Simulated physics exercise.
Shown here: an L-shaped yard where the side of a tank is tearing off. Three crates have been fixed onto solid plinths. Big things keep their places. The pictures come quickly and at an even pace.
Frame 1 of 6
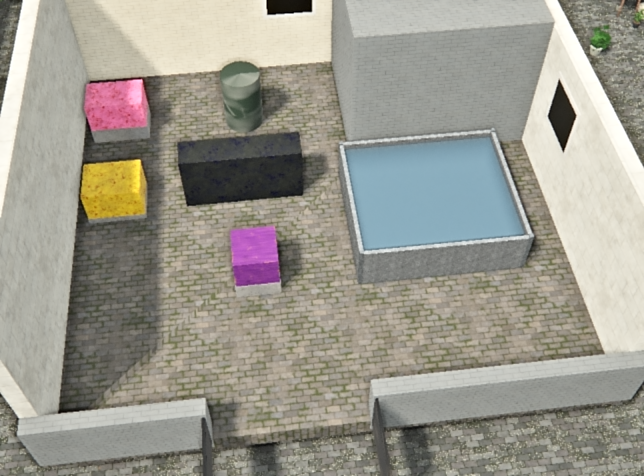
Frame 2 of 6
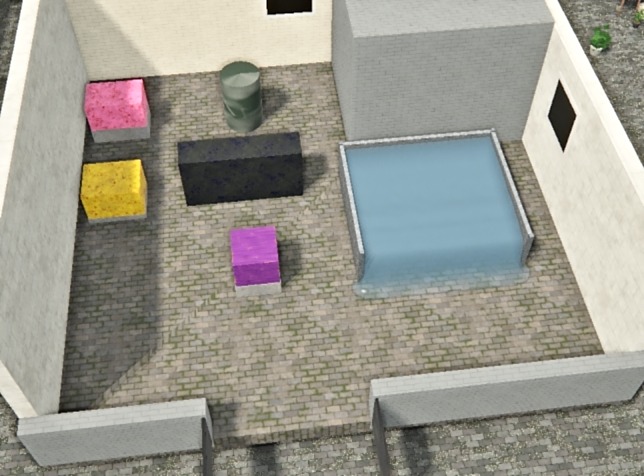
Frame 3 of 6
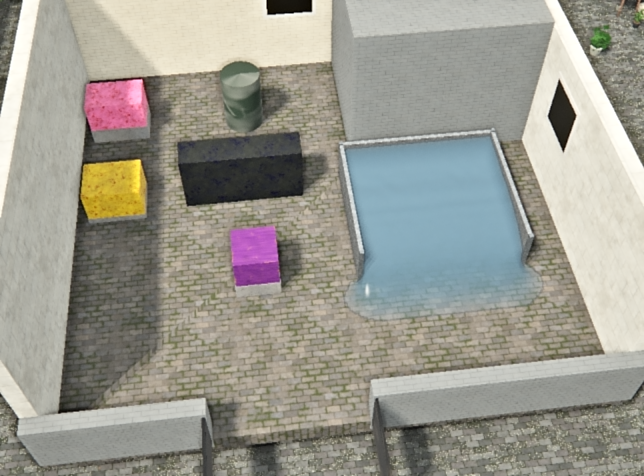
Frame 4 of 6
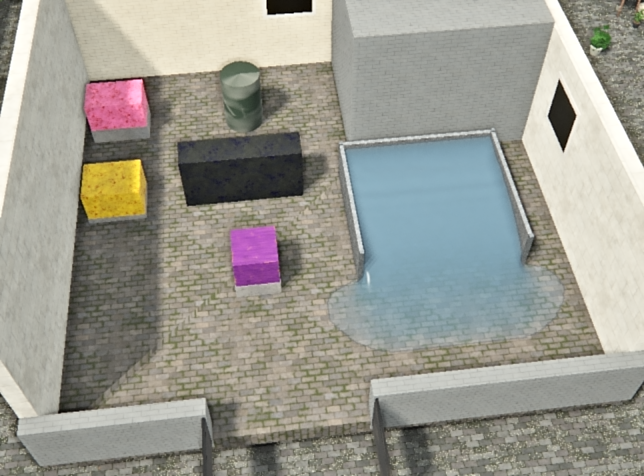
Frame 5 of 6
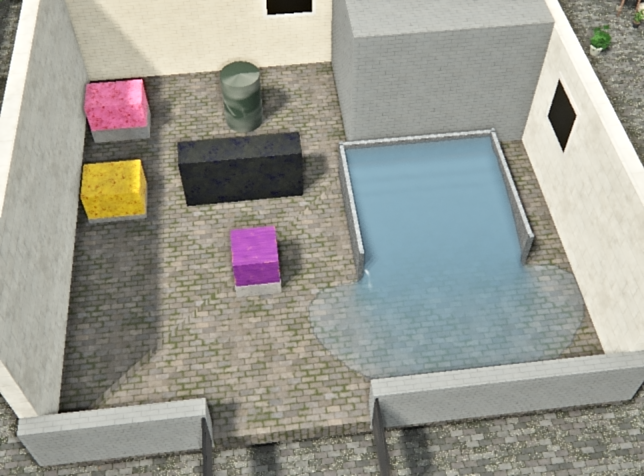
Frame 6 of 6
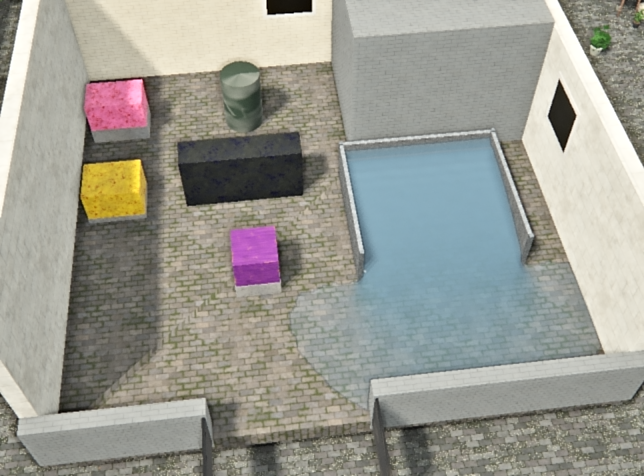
In a walled, brick-paved yard with pink, yellow and purple blocks, a dark block and a green barrel, an open tank of still water sits at the right. Its near side gives way and water pours out, spreading across the paving toward the low front wall and widening to the left and right.
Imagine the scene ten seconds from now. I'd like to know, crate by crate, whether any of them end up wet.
Here is how they end up: The yellow crate gets wet; the pink crate is left dry; the purple crate is left dry.
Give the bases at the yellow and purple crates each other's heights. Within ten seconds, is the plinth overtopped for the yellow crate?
In that case the yellow comes through fine.
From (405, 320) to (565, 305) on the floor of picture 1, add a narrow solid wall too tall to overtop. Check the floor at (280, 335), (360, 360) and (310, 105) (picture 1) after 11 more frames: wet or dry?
Outcome by spot, in order - watered, watered, unwatered.
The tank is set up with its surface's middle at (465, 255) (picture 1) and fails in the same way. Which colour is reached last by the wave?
My pick is the pink one.
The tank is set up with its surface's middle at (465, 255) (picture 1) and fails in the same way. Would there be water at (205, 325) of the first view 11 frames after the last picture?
By that frame the spot is drenched.
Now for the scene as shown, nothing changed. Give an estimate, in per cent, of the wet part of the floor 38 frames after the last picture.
Roughly 70 percent, I'd say.
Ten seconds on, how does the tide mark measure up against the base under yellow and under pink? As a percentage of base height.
Respectively 150 % and 40 %.
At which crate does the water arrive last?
Clearly the pink-painted one.
A moment on, water covers 25 % of the floor; the yellow crate not reached, the pink crate not reached, the purple crate not reached.
Next, water covers 25 % of the floor; the yellow crate not reached, the pink crate not reached, the purple crate not reached.
Then, water covers 45 % of the floor; the yellow crate not reached, the pink crate not reached, the purple crate water round its plinth.
Later, water covers 70 % of the floor; the yellow crate water round its plinth, the pink crate water round its plinth, the purple crate water round its plinth.
In the end, water covers 90 % of the floor; the yellow crate was topped, the pink crate stayed above the water, the purple crate stayed above the water.
